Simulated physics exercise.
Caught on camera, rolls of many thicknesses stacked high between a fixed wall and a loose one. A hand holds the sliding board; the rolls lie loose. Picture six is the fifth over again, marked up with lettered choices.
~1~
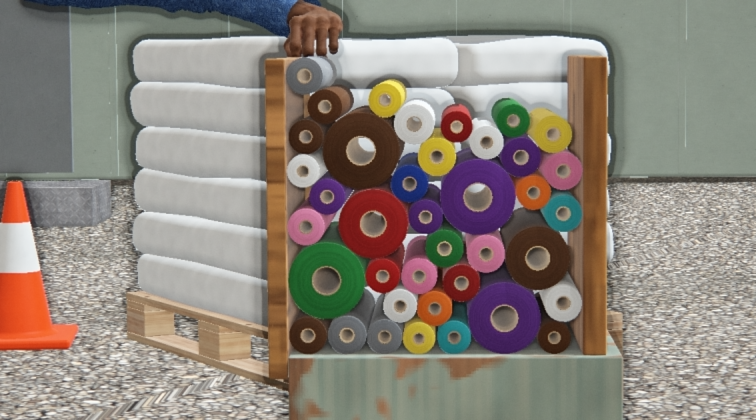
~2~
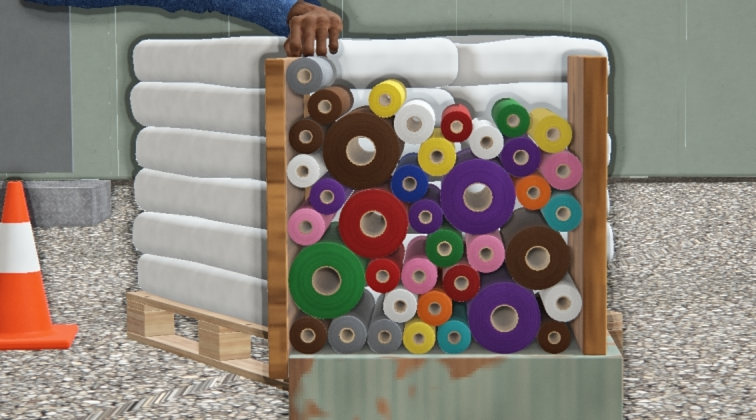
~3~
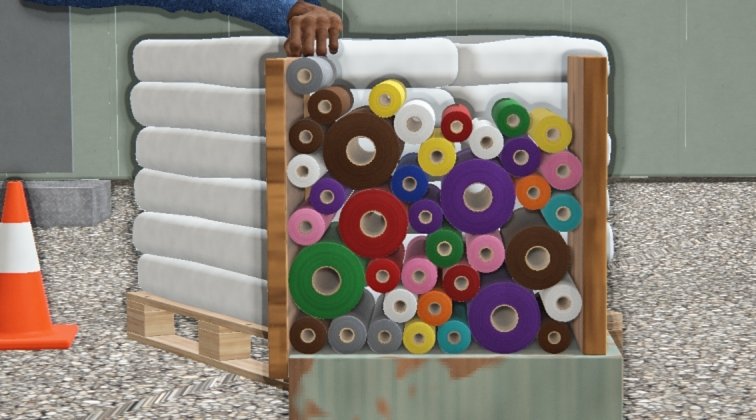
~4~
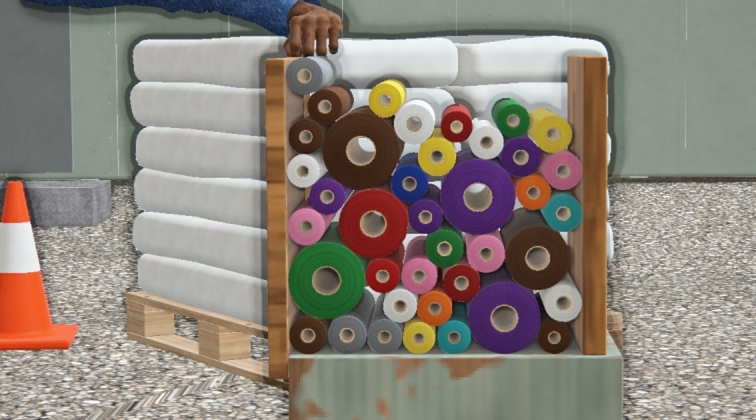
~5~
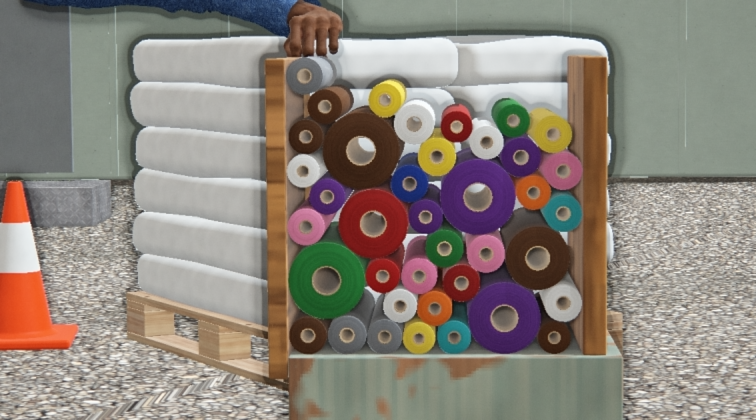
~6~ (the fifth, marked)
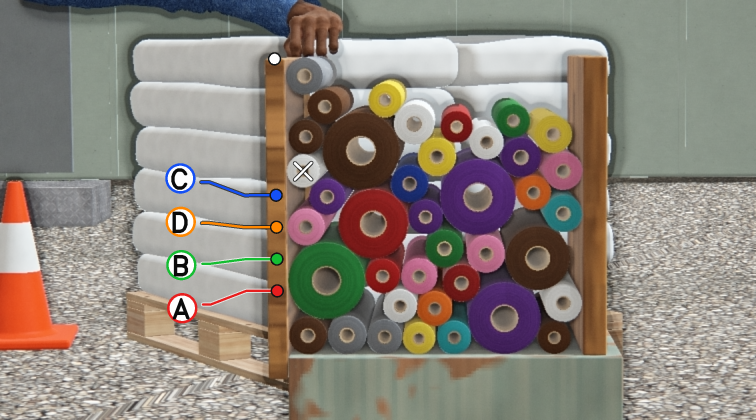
A hand rests still atop a wooden side board beside loosely stacked colourful rolls.
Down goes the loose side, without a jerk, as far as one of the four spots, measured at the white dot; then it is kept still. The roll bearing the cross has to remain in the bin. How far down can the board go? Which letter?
Lower it to C and no more.
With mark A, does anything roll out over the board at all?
Yes.
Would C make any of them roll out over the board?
At C: Yes.
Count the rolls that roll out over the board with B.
The count is nine.
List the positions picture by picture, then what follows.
The first picture shows a pink roll (306, 227); a purple roll (327, 197); a white roll (303, 171).
The second picture shows a white roll (303, 171); a purple roll (521, 157).
The third picture shows a red roll (457, 127); side board (290, 206).
The fourth picture shows a brown roll (308, 335); a purple roll (505, 318).
The fifth picture shows a red roll (461, 283); a pink roll (306, 227); a purple roll (327, 197).
On the marked copy, A at (277, 291); B at (277, 259); C at (276, 195); D at (276, 227); the cross at (303, 171); the white dot at (274, 59).
Taking C. A third of the way, top of the board (286, 123).
Two thirds of the way, top of the board (287, 193).
When it is over, top of the board (287, 194), three out over the board, the crossed one still inside.
As for the rest, A lets the crossed one out; B lets the crossed one out; D lets the crossed one out.
